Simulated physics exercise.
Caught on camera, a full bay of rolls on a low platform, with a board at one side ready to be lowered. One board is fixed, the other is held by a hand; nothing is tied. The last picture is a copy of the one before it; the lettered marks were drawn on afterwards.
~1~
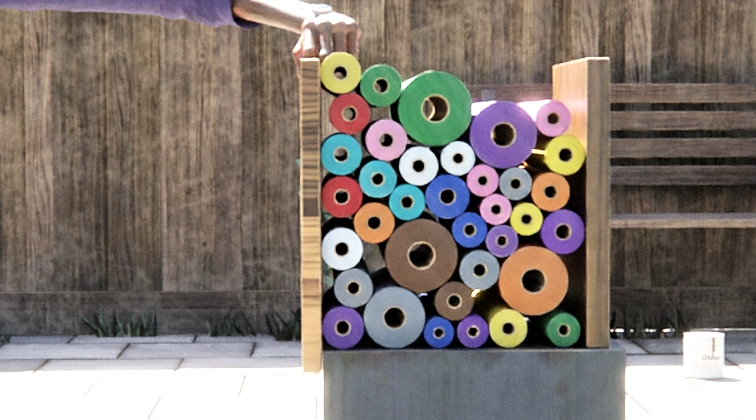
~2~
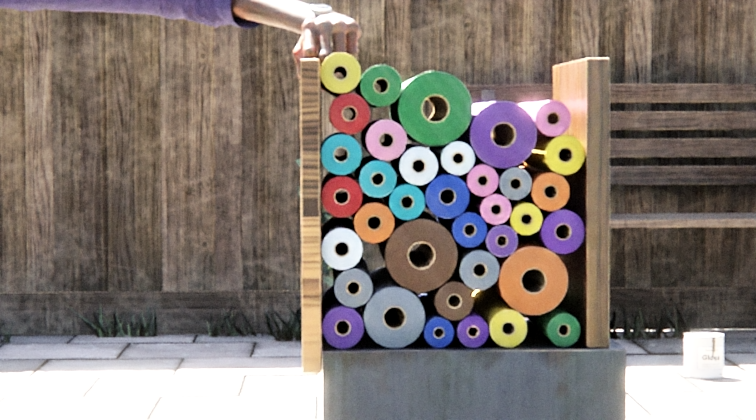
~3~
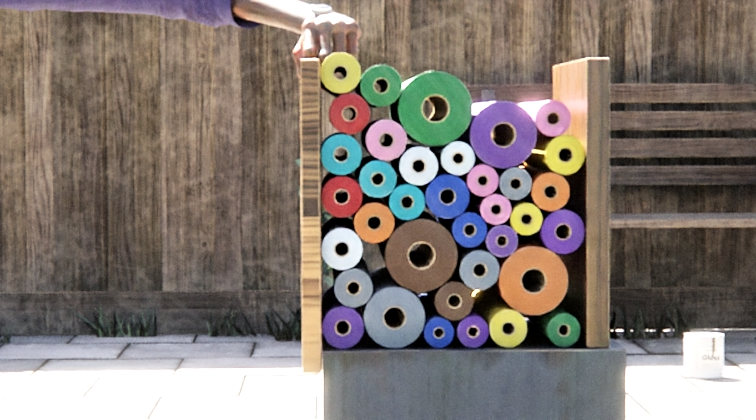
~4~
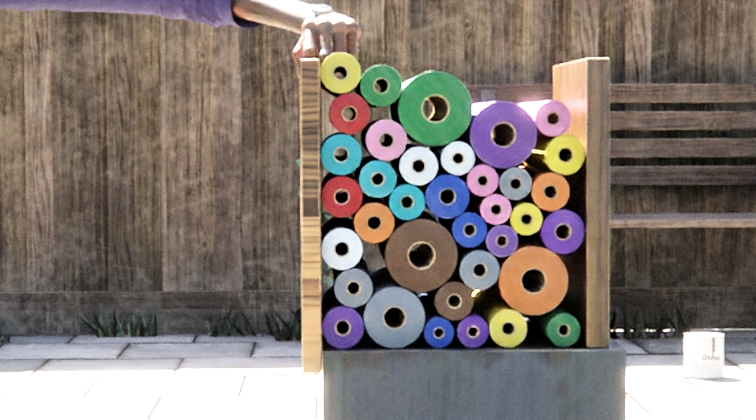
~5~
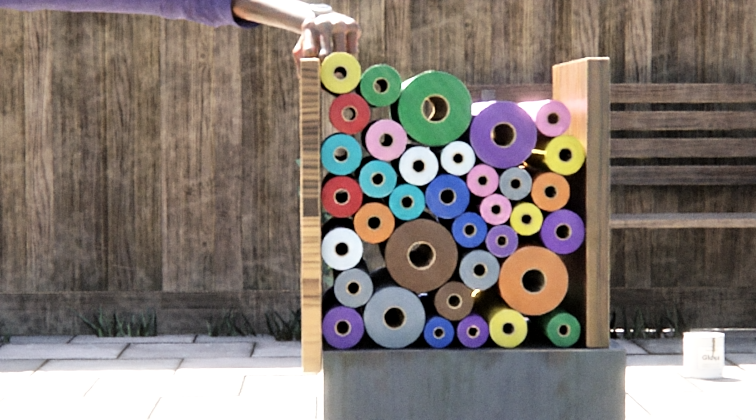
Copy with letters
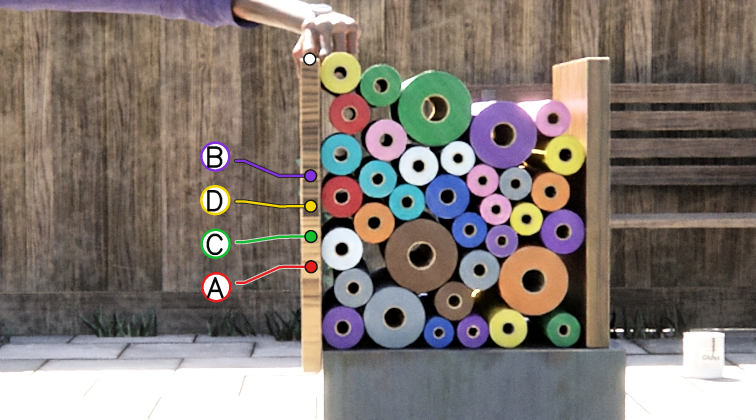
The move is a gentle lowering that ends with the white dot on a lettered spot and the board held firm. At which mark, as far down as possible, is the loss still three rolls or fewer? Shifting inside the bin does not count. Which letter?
The answer is mark B.
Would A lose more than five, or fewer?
It loses more than five.
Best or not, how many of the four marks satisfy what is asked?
One of them.
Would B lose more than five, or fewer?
It loses fewer than five.
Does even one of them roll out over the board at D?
Yes, at D.
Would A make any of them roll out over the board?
Yes, at A.
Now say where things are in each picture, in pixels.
In the first picture, a blue roll (469, 230); a pink roll (496, 209); a grey roll (515, 183).
In the second picture, a grey roll (515, 183); a green roll (436, 108).
In the third picture, a pink roll (553, 119); side board (312, 208).
In the fourth picture, a purple roll (343, 327); a green roll (564, 330).
In the fifth picture, a white roll (341, 249); a blue roll (469, 230); a pink roll (496, 209).
On the copy, A at (311, 267); B at (311, 176); C at (311, 237); D at (311, 206); the white dot at (310, 59).
On B. First, top of the board (320, 115).
Then, top of the board (321, 175).
Finally, top of the board (321, 175), one out over the board.
By contrast, A more than three out over the board; C more than three out over the board; D four out over the board.
